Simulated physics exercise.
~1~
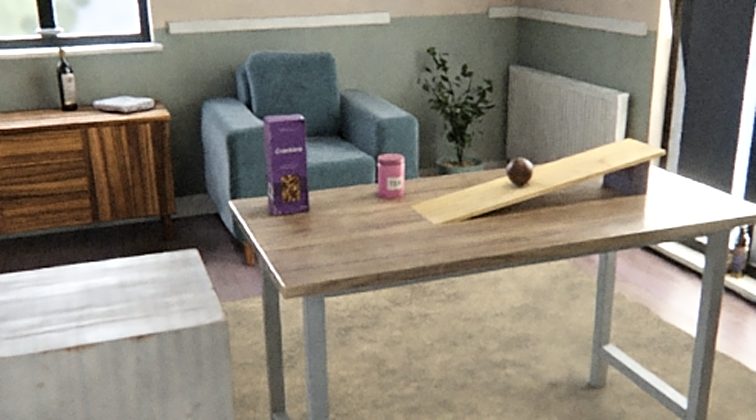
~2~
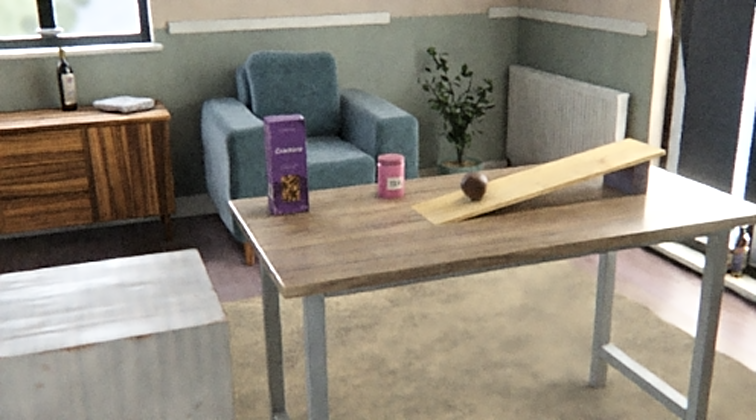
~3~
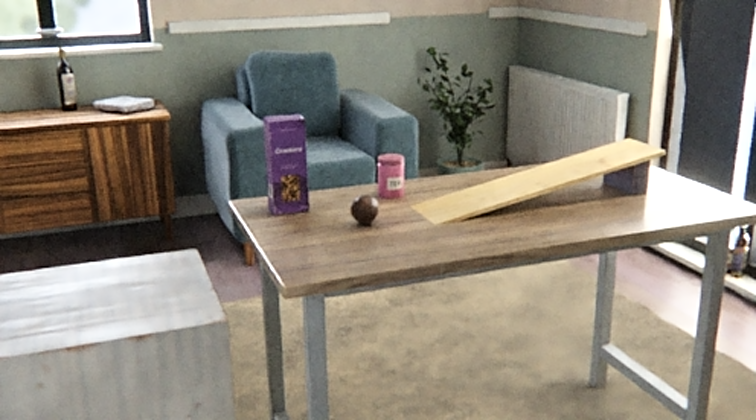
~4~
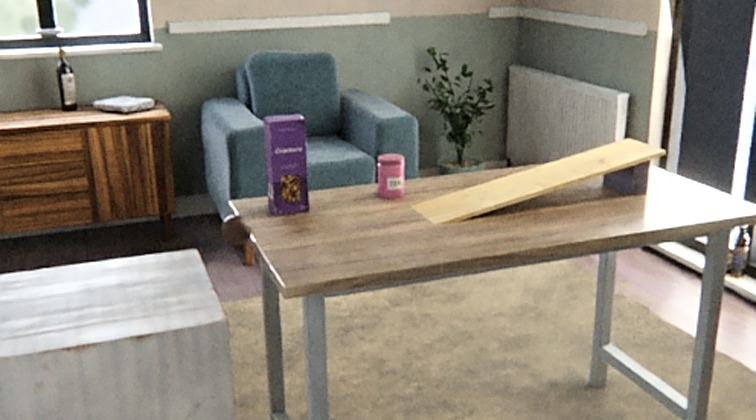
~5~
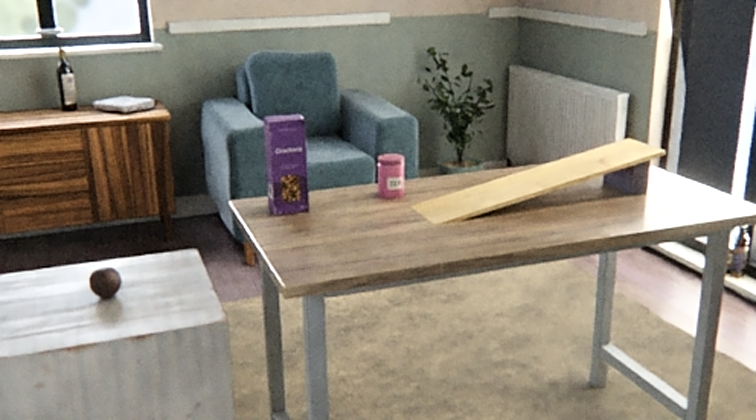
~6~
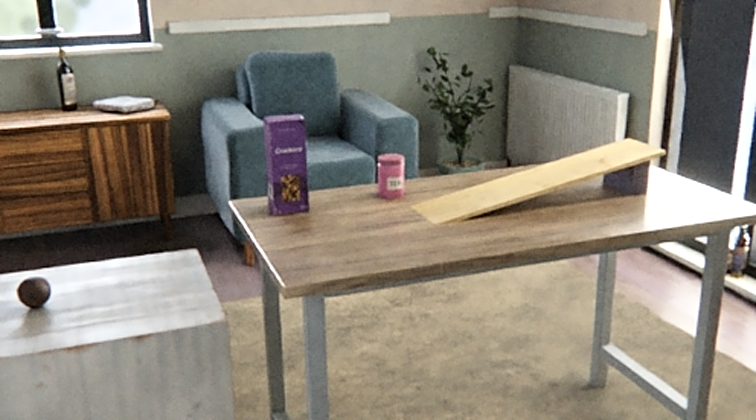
The brown ball rolls down the ramp, crosses the gap, and moves left along the lower top.
